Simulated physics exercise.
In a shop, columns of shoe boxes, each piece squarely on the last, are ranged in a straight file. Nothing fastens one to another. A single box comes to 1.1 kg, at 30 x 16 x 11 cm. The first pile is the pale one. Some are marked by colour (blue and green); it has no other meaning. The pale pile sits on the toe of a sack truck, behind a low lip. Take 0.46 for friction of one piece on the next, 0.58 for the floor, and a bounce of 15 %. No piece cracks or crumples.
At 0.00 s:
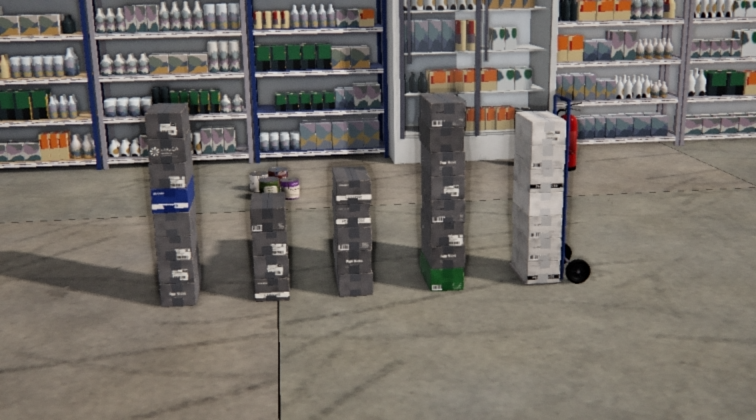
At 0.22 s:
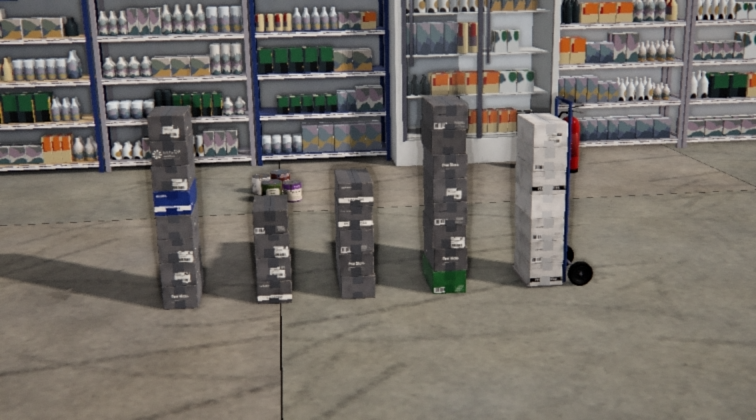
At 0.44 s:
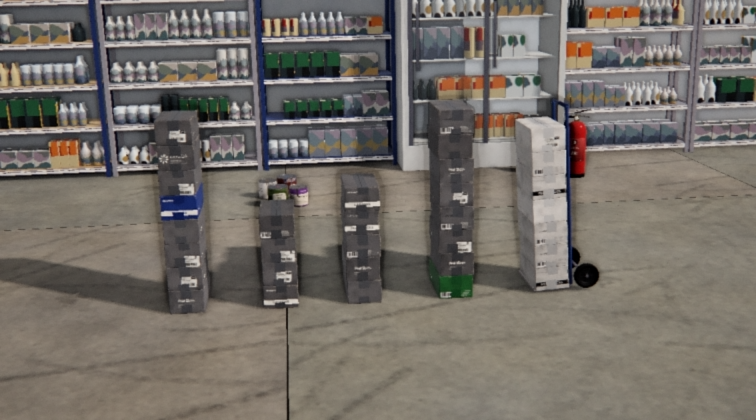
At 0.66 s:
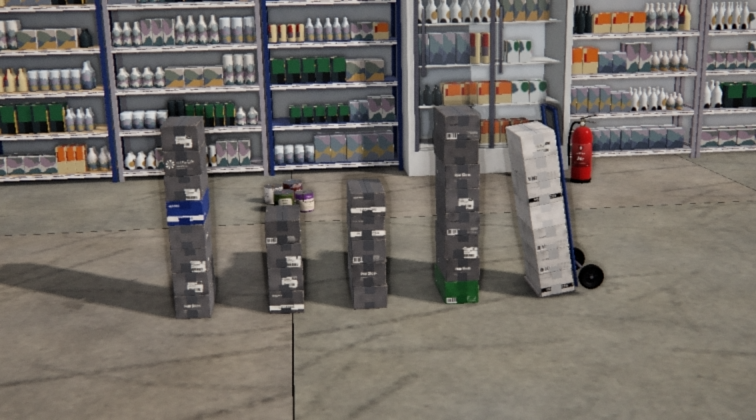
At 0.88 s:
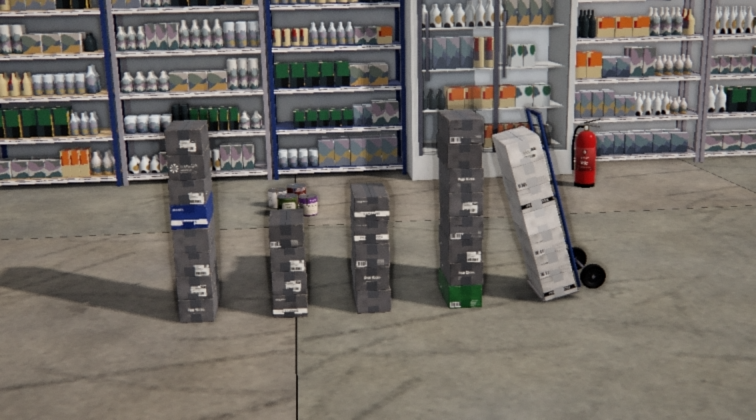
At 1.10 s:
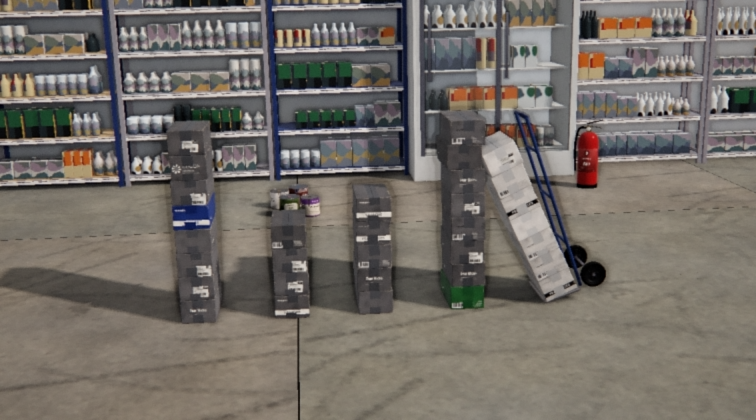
White box stack on a blue hand truck tilting left toward four dark stacks, its top leaning farther than the truck frame.
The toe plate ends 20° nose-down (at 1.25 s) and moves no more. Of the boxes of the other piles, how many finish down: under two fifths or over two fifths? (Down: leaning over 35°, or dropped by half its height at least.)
It comes to over two fifths.
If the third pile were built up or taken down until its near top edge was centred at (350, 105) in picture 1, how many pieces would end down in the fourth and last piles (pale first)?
Then fourth 4, last 7.
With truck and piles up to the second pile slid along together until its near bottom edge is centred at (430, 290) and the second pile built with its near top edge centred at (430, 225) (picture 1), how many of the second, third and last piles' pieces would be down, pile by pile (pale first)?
Then second 0, third 0, last 0.
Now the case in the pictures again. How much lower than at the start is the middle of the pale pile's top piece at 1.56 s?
Some 5 cm lower.
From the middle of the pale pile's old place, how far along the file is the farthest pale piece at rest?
Some 75 cm.
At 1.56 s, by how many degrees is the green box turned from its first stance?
Roughly 0°.
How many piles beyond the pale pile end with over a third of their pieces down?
3 in all.
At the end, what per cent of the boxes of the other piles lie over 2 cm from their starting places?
90 per cent.
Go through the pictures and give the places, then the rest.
In the first frame (we follow the side turned to the camera; the camera pans a little), truck frame (568, 138) 0° forward; green box (447, 280); blue box (170, 201); no other piece has moved.
In the second frame, truck frame (569, 140) 0° forward; blue box (172, 204).
In the third frame, truck frame (568, 143) 3° forward, top of the pale pile leaning 3°; blue box (179, 208); no other piece has moved.
In the fourth frame, truck frame (559, 147) 9° forward, top of the pale pile leaning 9°; blue box (185, 213); no other piece has moved.
In the fifth frame, truck frame (547, 151) 15° forward, top of the pale pile leaning 15°; blue box (189, 217); no other piece has moved.
In the sixth frame, truck frame (538, 153) 19° forward, top of the pale pile leaning 24°; green box (468, 298); blue box (191, 218); one has shifted.
Around 1.56 s, 7 of the pale pile down; none of the 25 other boxes down, 7 disturbed.
Around 1.94 s, 7 of the pale pile down; 7 of the 25 other boxes down.
Around 2.38 s, 7 of the pale pile down; 12 of the 25 other boxes down; blue box displaced 7 cm.
Around 3.08 s, 7 of the pale pile down; 19 of the 25 other boxes down; blue box tipped 71°, 35 cm lower.
Finally (4.5 s), 7 of the pale pile down; 19 of the 25 other boxes down; blue box on its side; green box unmoved. That is 76 per cent. Seen by the last camera, middles, blue box near (73, 303), green box near (461, 288).
